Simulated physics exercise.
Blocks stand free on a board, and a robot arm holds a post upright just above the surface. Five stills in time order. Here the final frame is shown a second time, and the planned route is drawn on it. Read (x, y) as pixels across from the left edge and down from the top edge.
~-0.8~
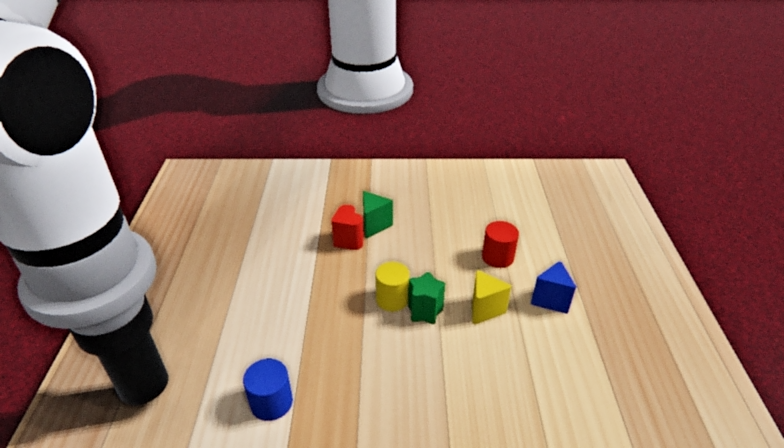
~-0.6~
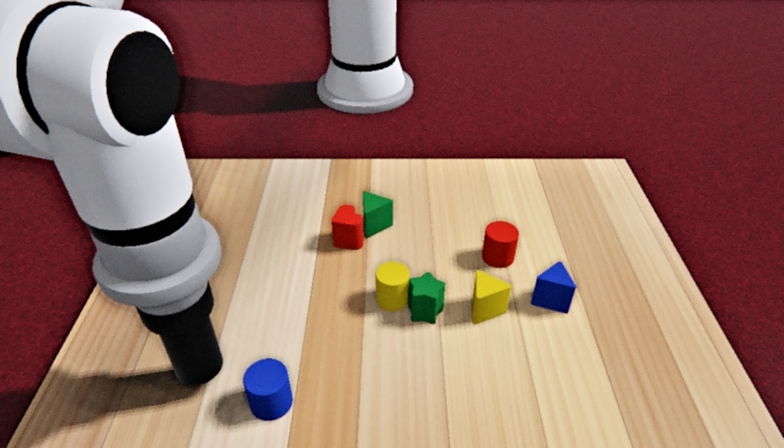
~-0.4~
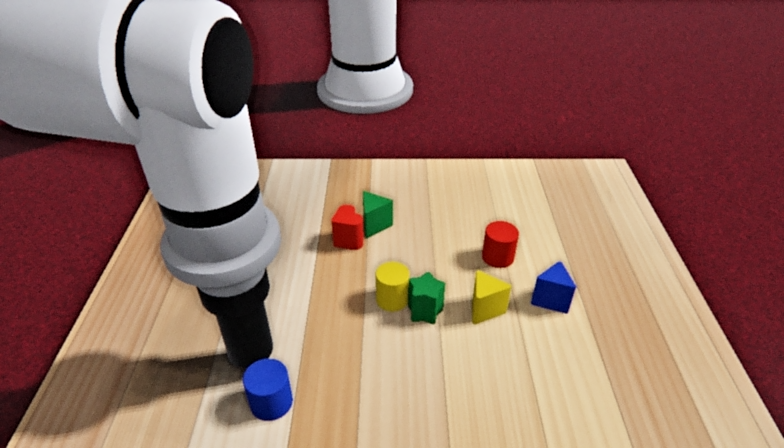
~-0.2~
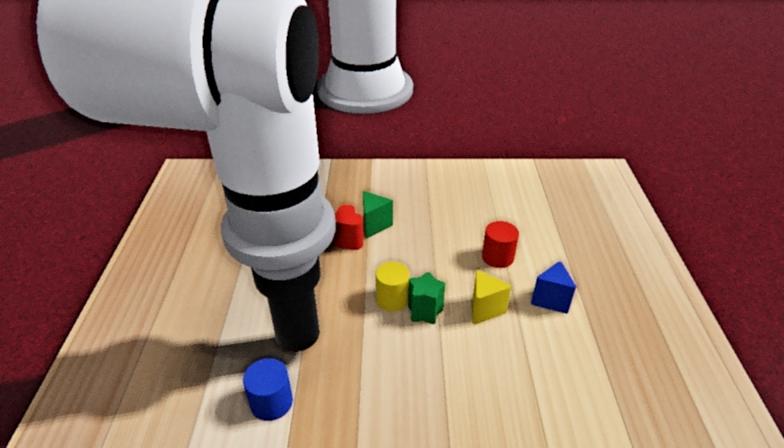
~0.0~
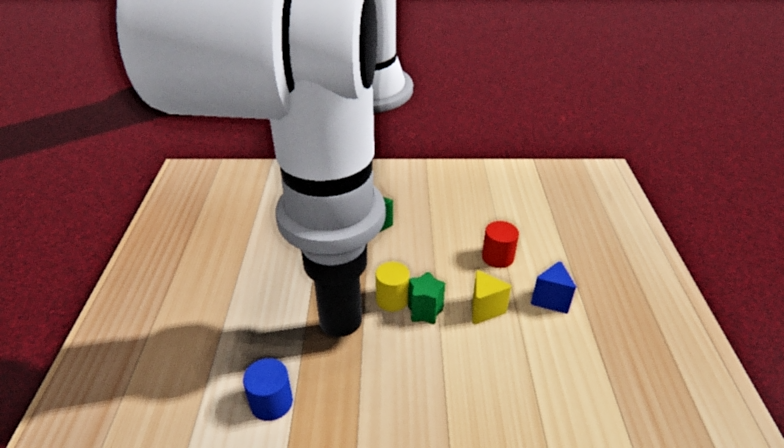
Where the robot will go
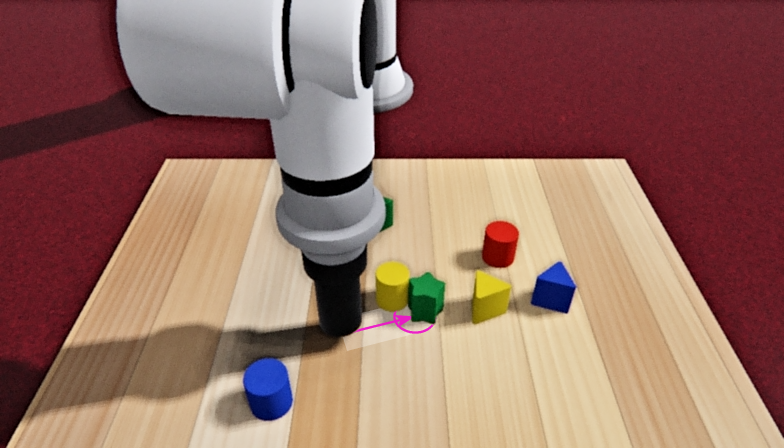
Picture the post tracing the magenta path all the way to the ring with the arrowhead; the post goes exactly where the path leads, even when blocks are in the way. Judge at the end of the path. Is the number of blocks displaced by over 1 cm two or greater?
I'd say yes.
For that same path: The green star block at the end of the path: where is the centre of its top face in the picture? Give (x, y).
The point I'd pick in the picture is (448, 280).
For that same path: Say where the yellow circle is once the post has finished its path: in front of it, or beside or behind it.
That block drops off.
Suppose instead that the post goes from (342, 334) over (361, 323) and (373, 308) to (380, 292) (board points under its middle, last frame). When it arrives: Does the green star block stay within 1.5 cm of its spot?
The answer is yes.
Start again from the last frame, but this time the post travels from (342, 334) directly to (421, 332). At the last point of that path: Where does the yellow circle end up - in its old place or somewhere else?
At the moment the path ends, the yellow circle still stands where it did.
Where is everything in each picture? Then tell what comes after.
Post tip (144, 385); block tops, yellow circle (392, 273); green star block (426, 285); yellow triangular piece (489, 284), in the first frame.
Post (200, 367); blocks unchanged, in the second frame.
Post (251, 350); blocks unchanged, in the third frame.
Post (298, 335); blocks unchanged, in the fourth frame.
Post (341, 321); yellow circle (392, 273); green star block (426, 285); yellow triangular piece (489, 284), in the fifth frame.
Path on the board, in a line from (342, 334) to (415, 316).
The first path, step by step. Halfway along, post (379, 311); nothing pushed yet.
At the end, post (415, 303); yellow circle (408, 263); green star block (448, 280), turned 15° anticlockwise; yellow triangular piece in place.
